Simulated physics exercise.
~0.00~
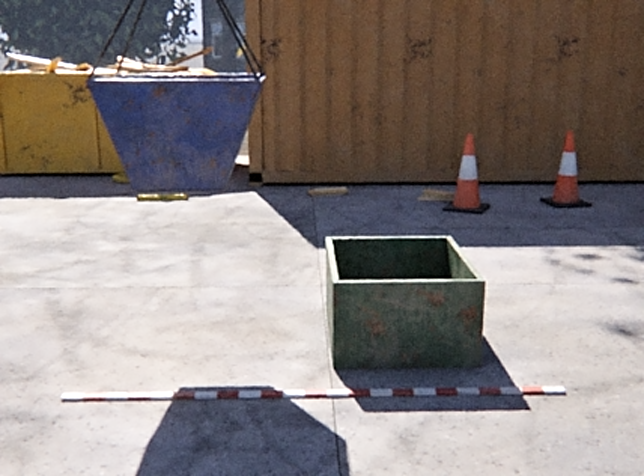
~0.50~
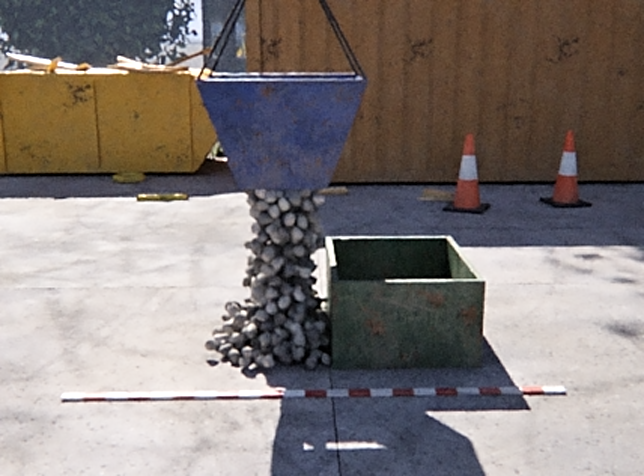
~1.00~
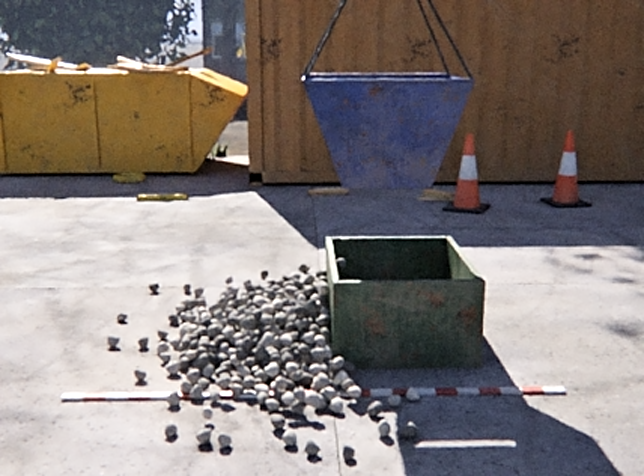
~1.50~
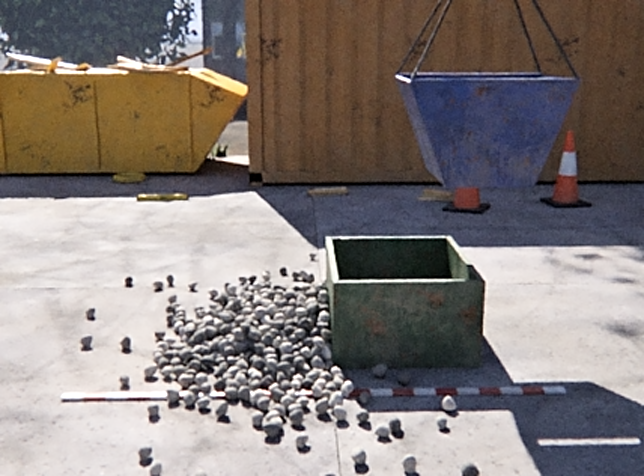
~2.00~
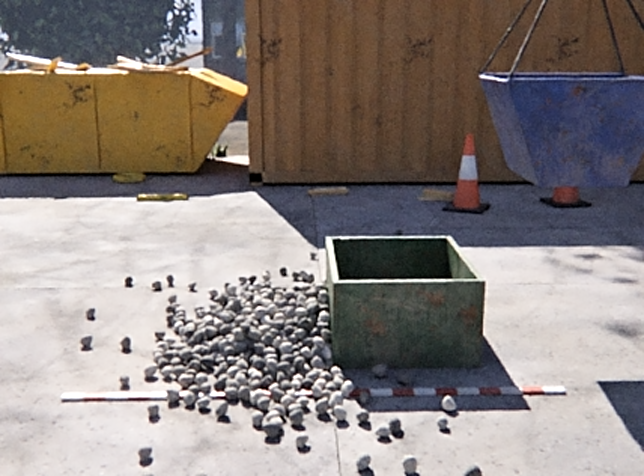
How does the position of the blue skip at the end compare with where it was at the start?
At the start the blue skip hangs on the left, in front of the yellow container. At the end it hangs at the far right, past the green bin and partly covering the right-hand traffic cone.
